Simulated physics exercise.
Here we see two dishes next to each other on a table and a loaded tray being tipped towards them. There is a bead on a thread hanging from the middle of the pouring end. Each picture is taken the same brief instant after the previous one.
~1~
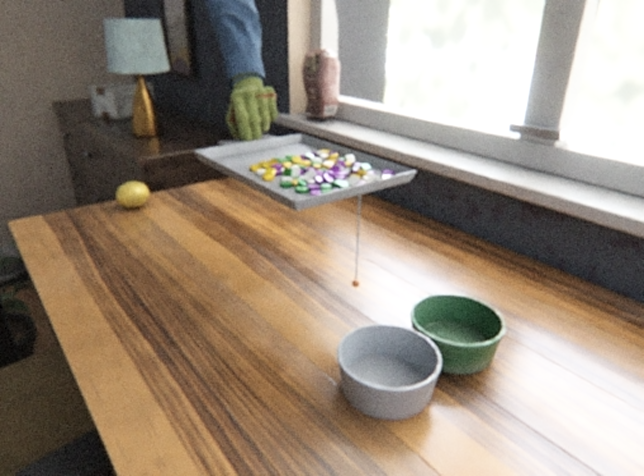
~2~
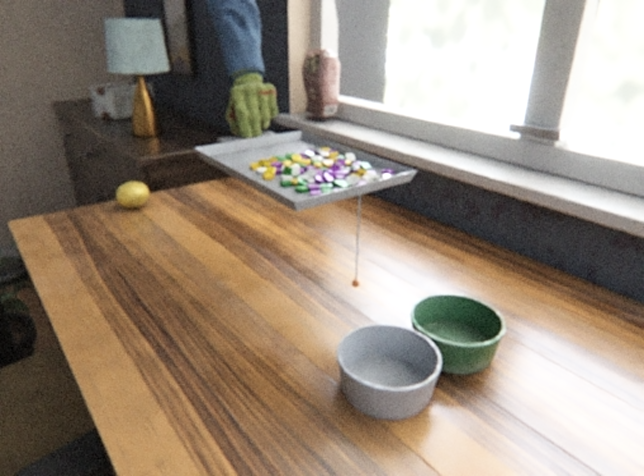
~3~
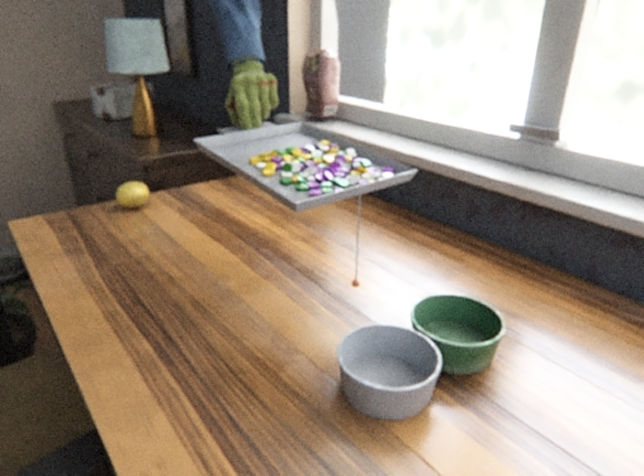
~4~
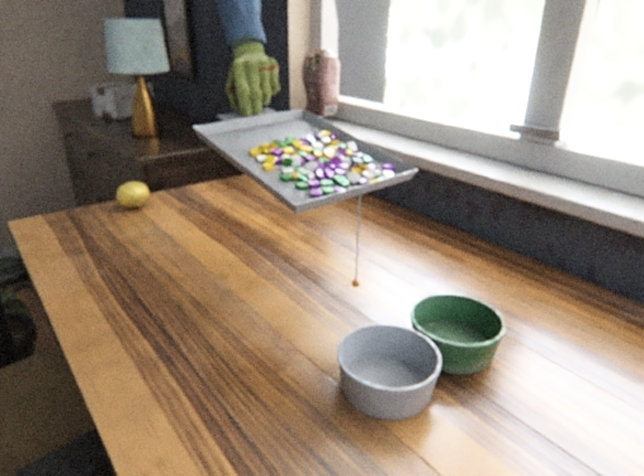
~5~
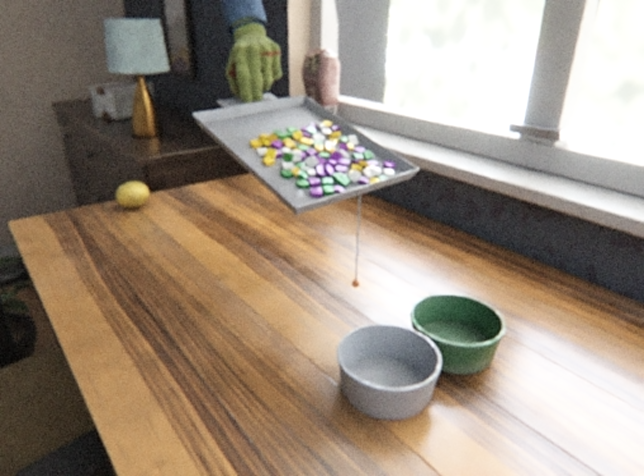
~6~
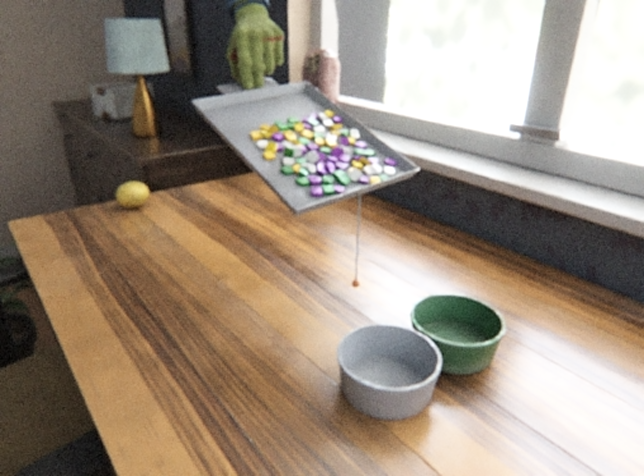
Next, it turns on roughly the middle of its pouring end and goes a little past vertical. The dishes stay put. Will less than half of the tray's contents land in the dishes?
Yes, less than half gets in.
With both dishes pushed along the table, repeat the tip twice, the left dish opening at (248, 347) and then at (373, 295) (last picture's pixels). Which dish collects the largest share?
In turn: The right one; the left-hand dish.
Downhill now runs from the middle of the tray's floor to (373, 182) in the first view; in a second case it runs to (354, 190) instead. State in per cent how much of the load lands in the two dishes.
The first try yields 0 percent and the second 10 percent.
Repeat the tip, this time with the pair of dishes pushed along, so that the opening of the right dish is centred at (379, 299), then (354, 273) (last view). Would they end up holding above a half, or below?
Try 1: A majority of it. Try 2: A minority of it.
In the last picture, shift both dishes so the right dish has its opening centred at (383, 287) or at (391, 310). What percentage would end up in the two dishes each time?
First placement: 70 per cent; second placement: 80 per cent.
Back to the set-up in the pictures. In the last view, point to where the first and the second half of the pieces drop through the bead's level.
Initially about (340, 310); subsequently about (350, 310).
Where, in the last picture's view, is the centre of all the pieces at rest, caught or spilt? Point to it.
(346, 350).
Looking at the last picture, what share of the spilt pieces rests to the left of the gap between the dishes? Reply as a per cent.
100 %, roughly.
Just after the last frame, tray tipped steeply; almost all on the tray; just a few in the air.
A moment on, tray tipped right over; about a tenth on the tray; just a few in the right dish; roughly half outside both; roughly a third in the air.
Further on, tray tipped past a quarter turn; about a tenth in the right dish; almost all outside both.
When it is over, tray tipped past a quarter turn; not one in the left dish; about a tenth in the right dish; almost all outside both.
